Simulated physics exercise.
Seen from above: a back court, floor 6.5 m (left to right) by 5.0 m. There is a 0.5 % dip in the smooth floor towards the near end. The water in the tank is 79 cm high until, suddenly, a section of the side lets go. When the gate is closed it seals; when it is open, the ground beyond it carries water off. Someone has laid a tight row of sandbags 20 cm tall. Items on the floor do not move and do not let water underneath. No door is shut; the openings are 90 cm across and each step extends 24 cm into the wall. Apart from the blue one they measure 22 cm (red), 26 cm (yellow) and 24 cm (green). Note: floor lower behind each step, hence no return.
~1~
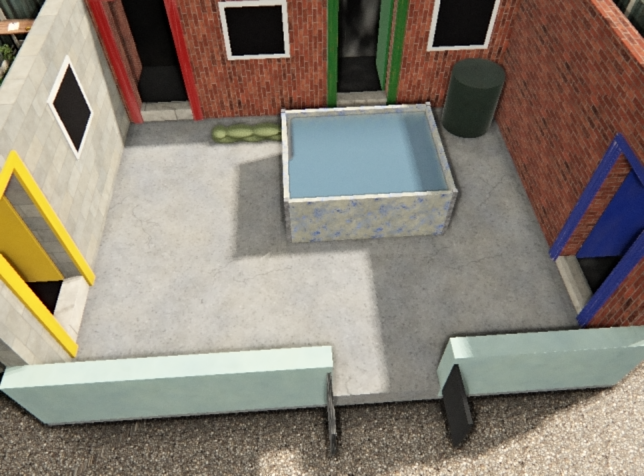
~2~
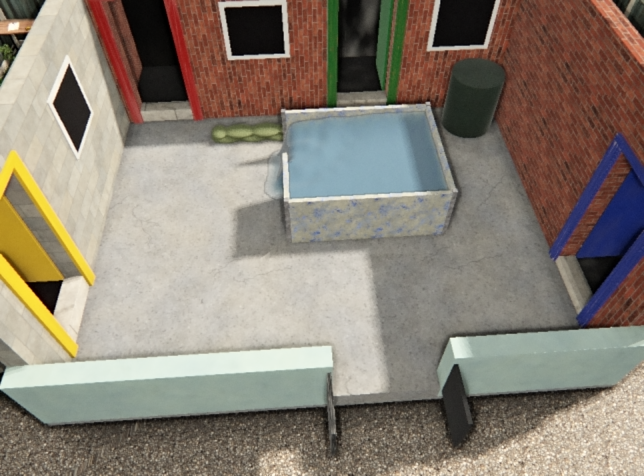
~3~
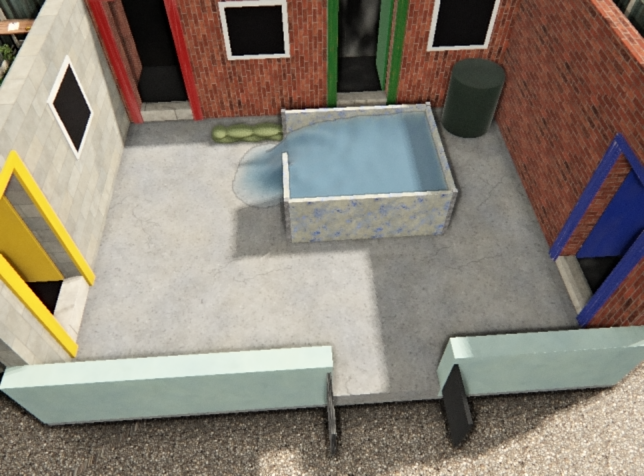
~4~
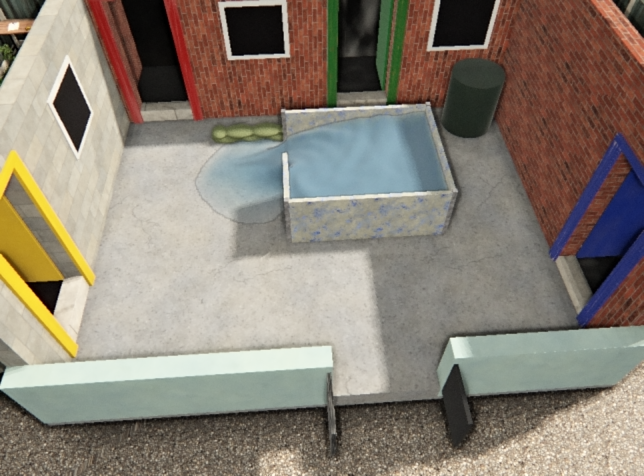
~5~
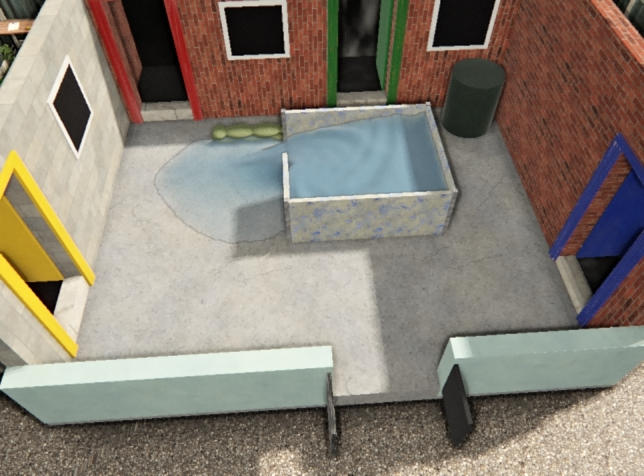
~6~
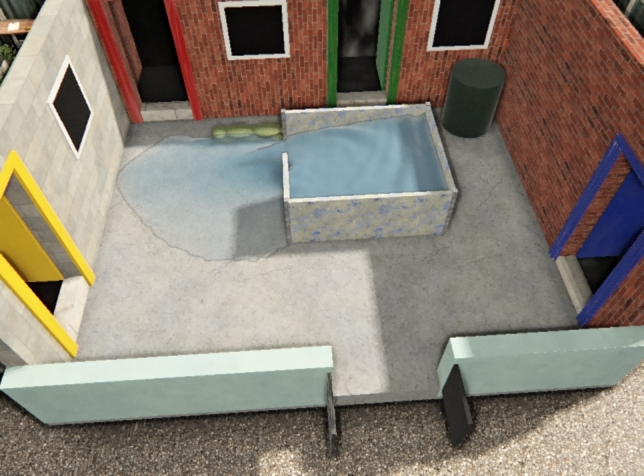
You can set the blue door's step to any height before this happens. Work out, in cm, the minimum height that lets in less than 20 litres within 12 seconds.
I would say 13.5 cm.
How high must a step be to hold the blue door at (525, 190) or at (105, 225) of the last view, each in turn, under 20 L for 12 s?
You'd want about 10.5 cm there first, then about 24 cm.
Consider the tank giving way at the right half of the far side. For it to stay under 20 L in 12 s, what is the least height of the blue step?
Then something near 10.5 cm.
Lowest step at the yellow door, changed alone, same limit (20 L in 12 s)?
Yellow - roughly 13.0 cm.
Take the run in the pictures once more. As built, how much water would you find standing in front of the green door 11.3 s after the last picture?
It works out to about 11.5 centimetres deep.
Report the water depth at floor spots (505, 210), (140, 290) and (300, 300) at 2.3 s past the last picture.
In that order: 0, 12 and 0 cm.
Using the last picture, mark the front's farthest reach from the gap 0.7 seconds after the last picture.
Around (87, 303).
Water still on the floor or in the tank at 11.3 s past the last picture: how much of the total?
Some 92 per cent remains.
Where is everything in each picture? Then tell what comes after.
The tank at (363, 153) is whole and still, 79 cm deep; the blue door at (597, 244) is dry, in the first frame.
The front is at (270, 191), 0.3 m from the gap at (288, 162); 0.3 m2 of floor is wet, 79 cm left at the back, in the second frame.
The gap is at (289, 163), the front 0.8 m out at (239, 190); the back of the tank holds 79 cm, in the third frame.
The gap is at (289, 164), the front 1.4 m out at (202, 187); the back of the tank holds 79 cm, in the fourth frame.
The gap is at (289, 164), the front 2.1 m out at (161, 183); the back of the tank holds 77 cm, in the fifth frame.
The gap is at (289, 163), the front 2.7 m out at (123, 185); the back of the tank holds 69 cm; the blue door at (597, 244), 4.4 m from the gap, is still 4.0 m from the nearest water, in the sixth frame.
Then, 0.7 s after the last picture water covers 30 % of the floor, deepest (50 cm) near (130, 127); it has not reached the blue door.
Then, 2.3 s after the last picture water covers 40 % of the floor, deepest (36 cm) near (130, 127); it has not reached the blue door.
Then, 11.3 s after the last picture water covers 95 % of the floor, deepest (17 cm) near (499, 129); 14 cm at the blue door, 26 litres in over its 13 cm step.
At the blue door as built, the water peaked near 17 cm, 8.3 s after the last picture.
Run again over the same 12 s with other heights there, 33 litres in over 12.5 cm, 1 litre over 16.5 cm. The limit of 20 litres is kept from about 13.5 cm up.
